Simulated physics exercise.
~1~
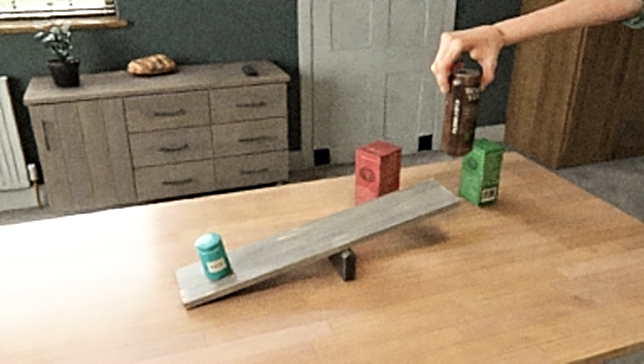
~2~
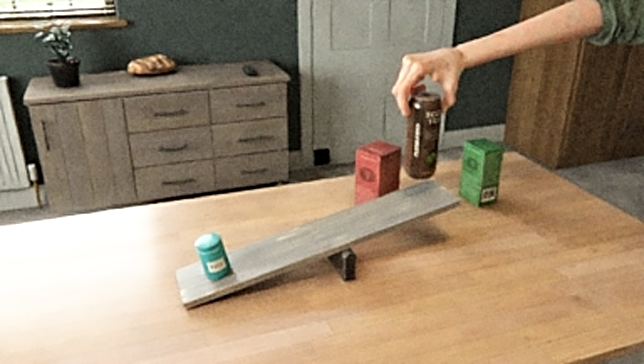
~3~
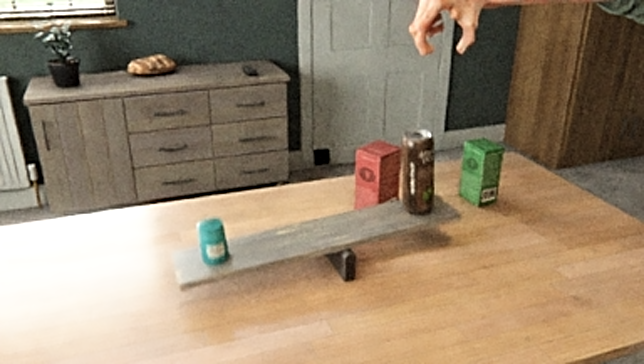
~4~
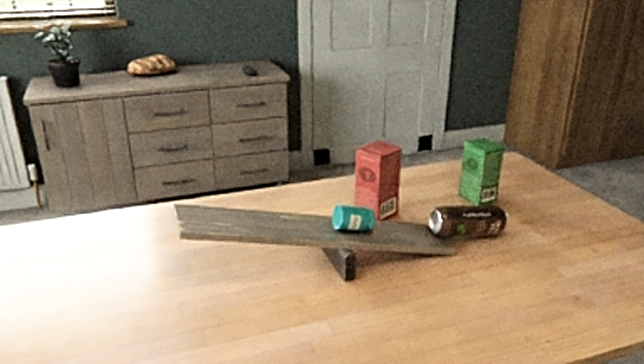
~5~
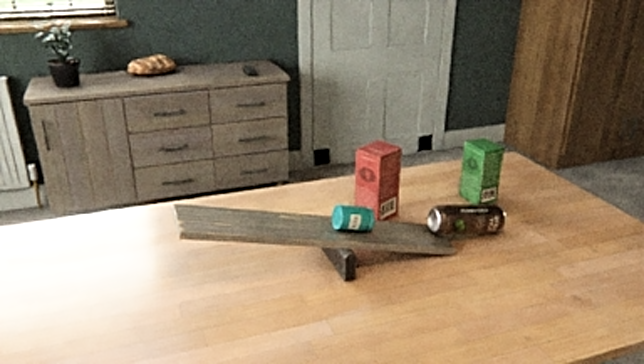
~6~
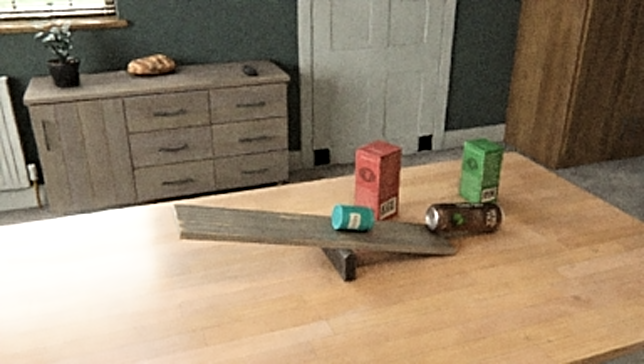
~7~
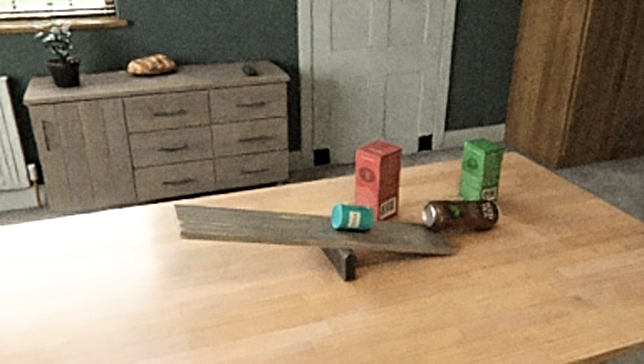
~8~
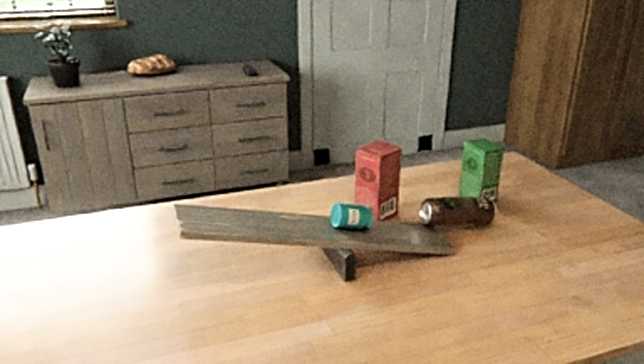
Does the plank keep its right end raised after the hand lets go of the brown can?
No, the plank tips across, and it finishes with its right end down and its left end up.
